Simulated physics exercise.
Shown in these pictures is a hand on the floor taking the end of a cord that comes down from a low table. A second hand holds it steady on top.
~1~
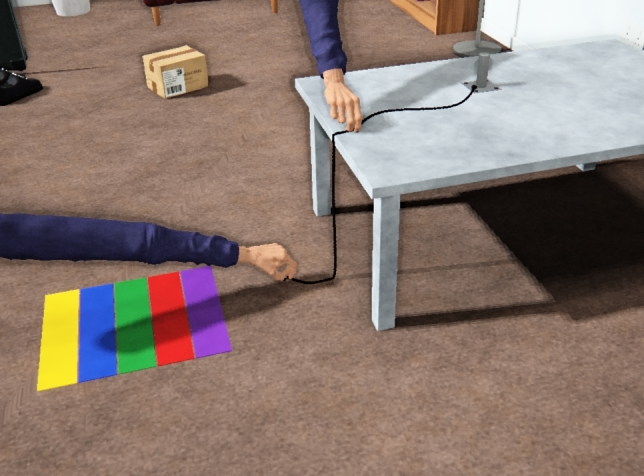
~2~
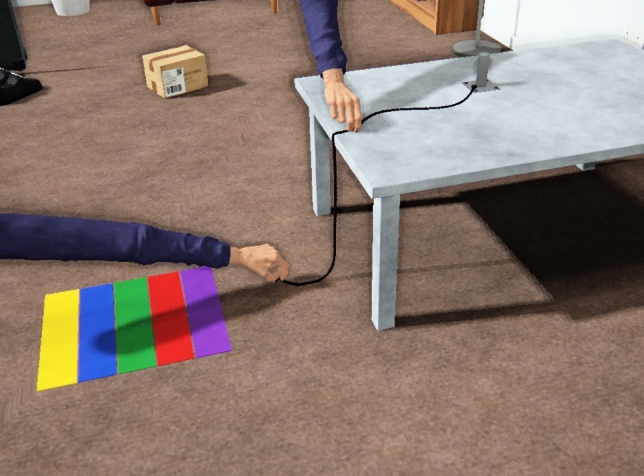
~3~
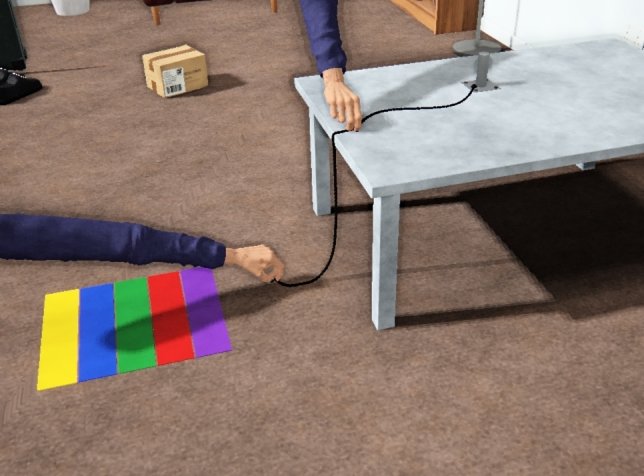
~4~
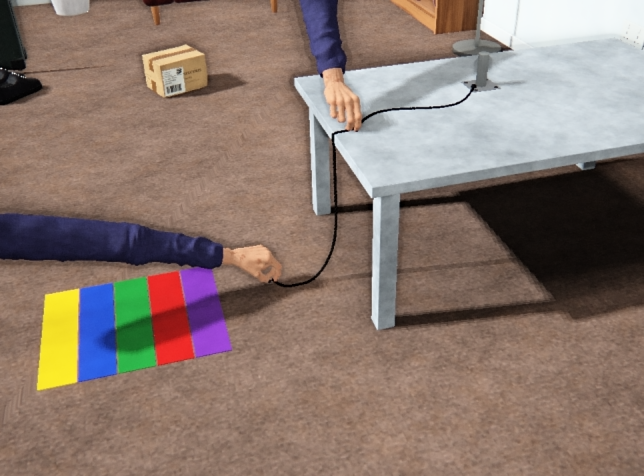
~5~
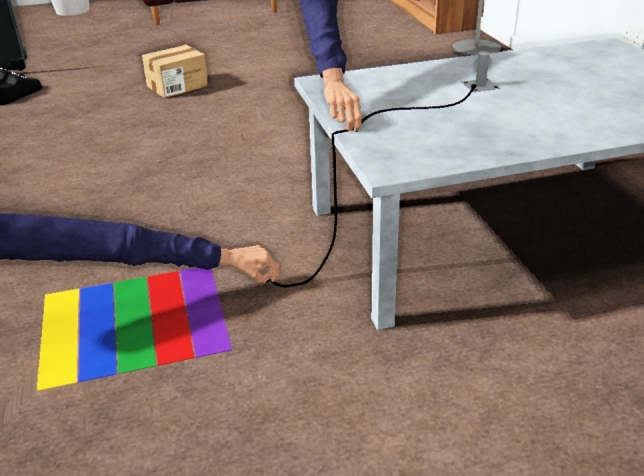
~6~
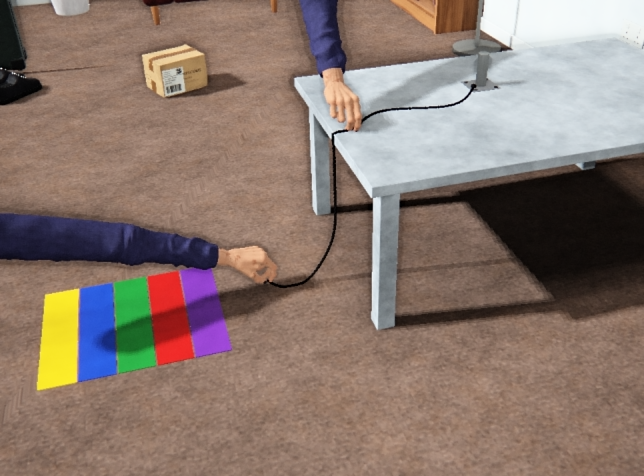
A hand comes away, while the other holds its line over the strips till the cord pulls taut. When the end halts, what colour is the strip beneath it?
Red.
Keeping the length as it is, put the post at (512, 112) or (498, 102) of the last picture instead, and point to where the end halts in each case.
Roughly (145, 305) and (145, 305).
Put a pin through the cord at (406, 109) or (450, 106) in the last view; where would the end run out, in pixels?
First try close to (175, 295), second close to (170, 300).
Soon after, end near (228, 288); short of the strips.
Then, end near (186, 296); over purple.
At full stretch, end near (160, 300); over red. It gets as far as the red strip.
